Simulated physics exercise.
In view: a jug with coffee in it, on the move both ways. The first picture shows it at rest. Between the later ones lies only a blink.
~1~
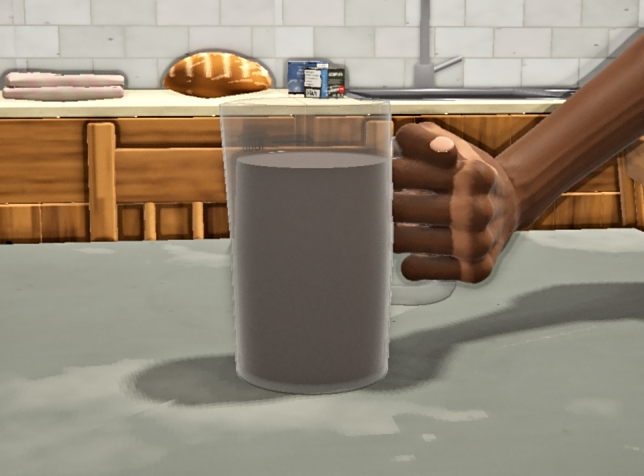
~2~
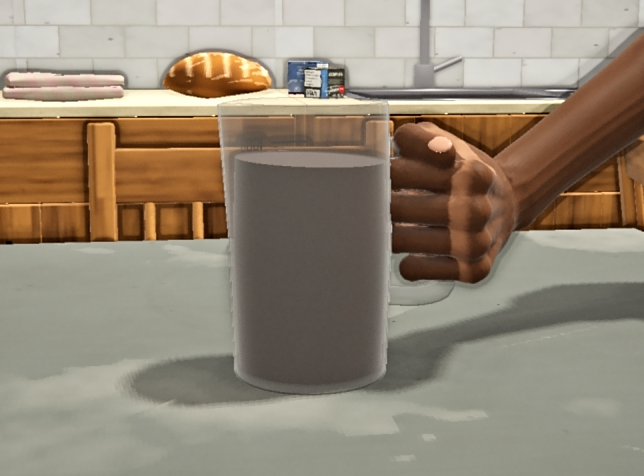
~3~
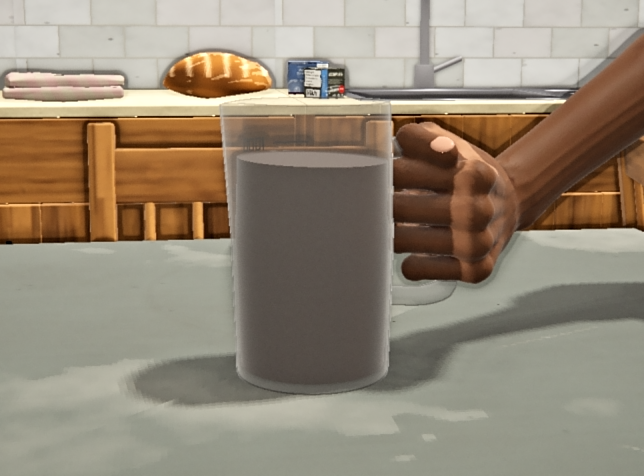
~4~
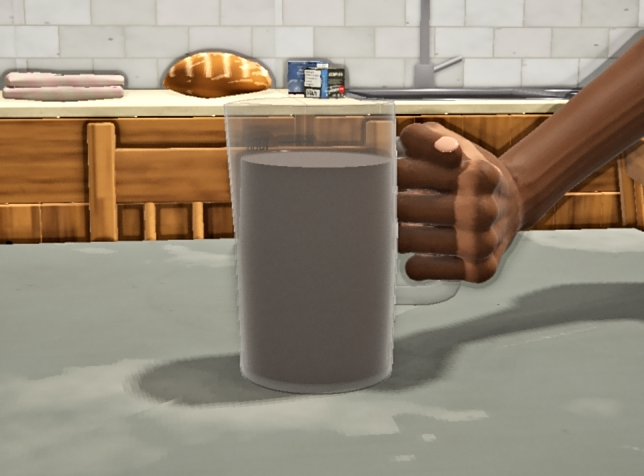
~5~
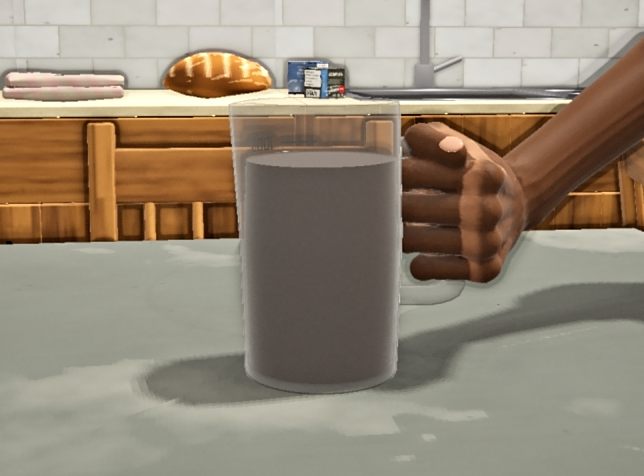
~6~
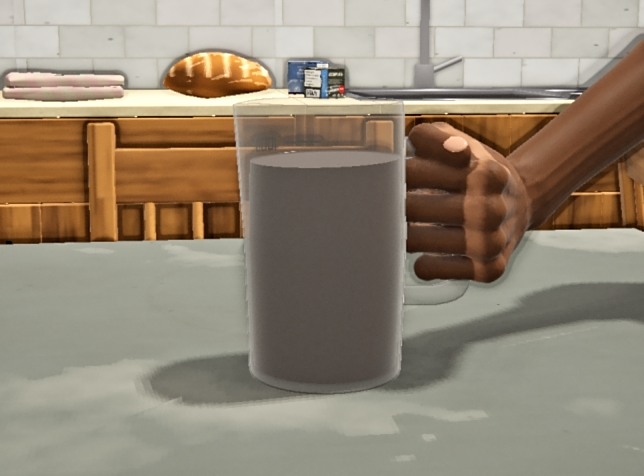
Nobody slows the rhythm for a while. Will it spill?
It stays dry outside.
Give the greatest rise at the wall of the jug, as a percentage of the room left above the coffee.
I make it 10 per cent.
Soon after, the highest wave so far stays far below the rim.
In the end, the highest wave so far stays far below the rim; nothing has left it.
